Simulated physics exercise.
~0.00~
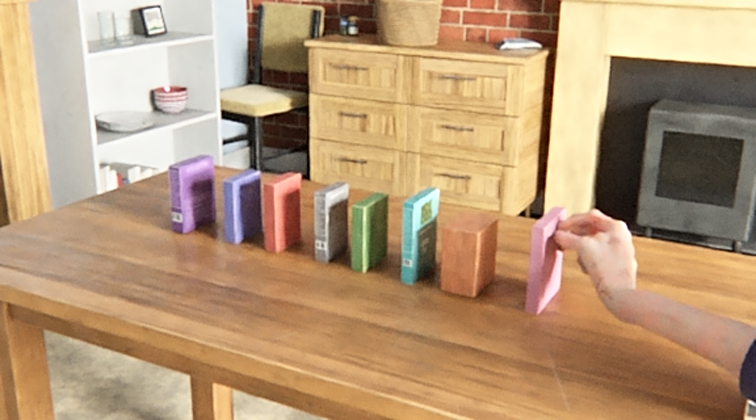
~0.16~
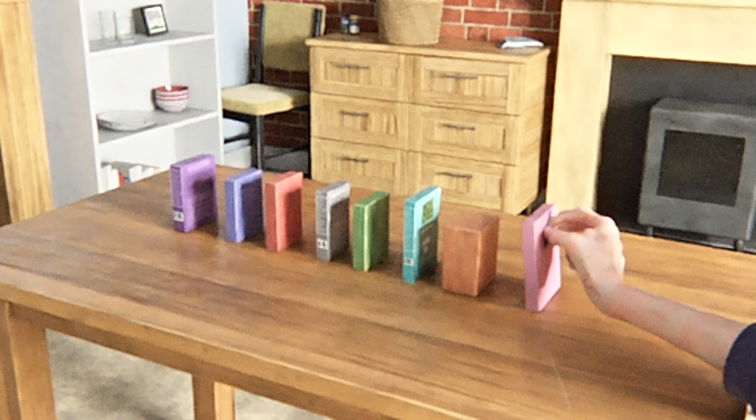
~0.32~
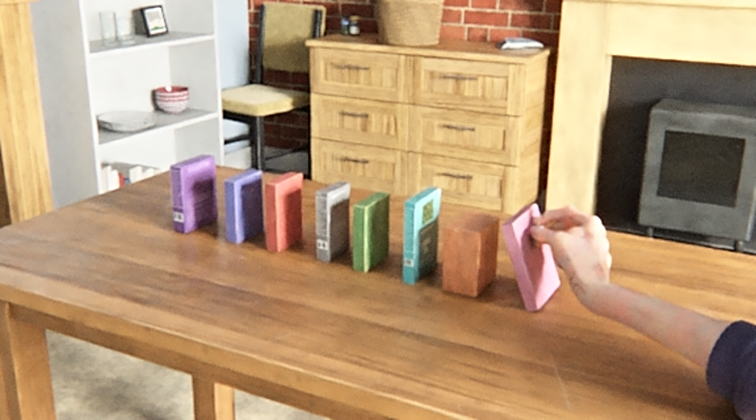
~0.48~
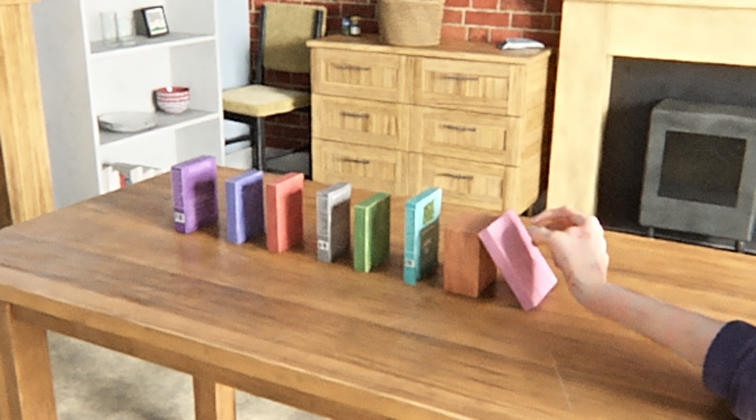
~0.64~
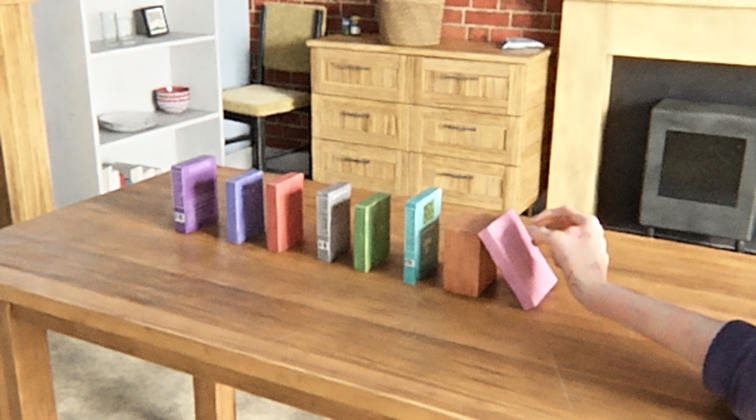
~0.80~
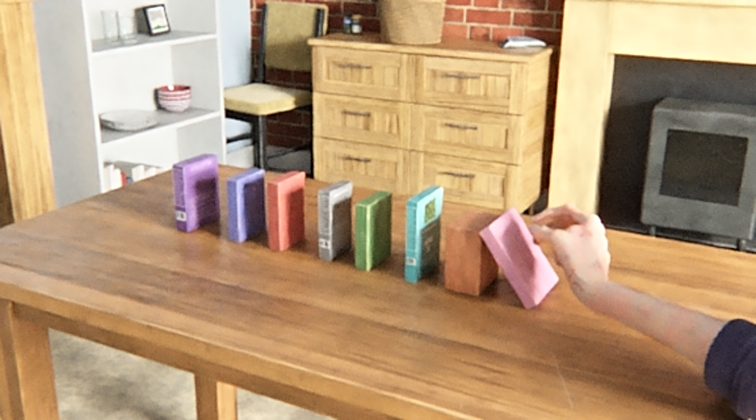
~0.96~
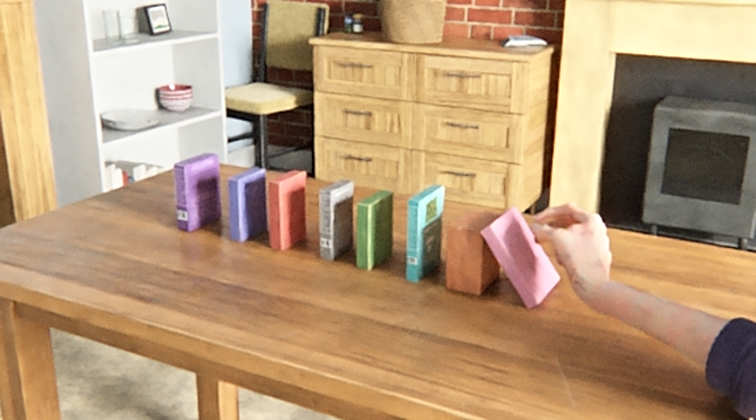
The clip shows a row of upright books and an orange-brown block on a wooden table, where a hand tips the pink board at the right end leftward until it leans against the block. The board stays leaning beside the hand, and everything else remains standing.
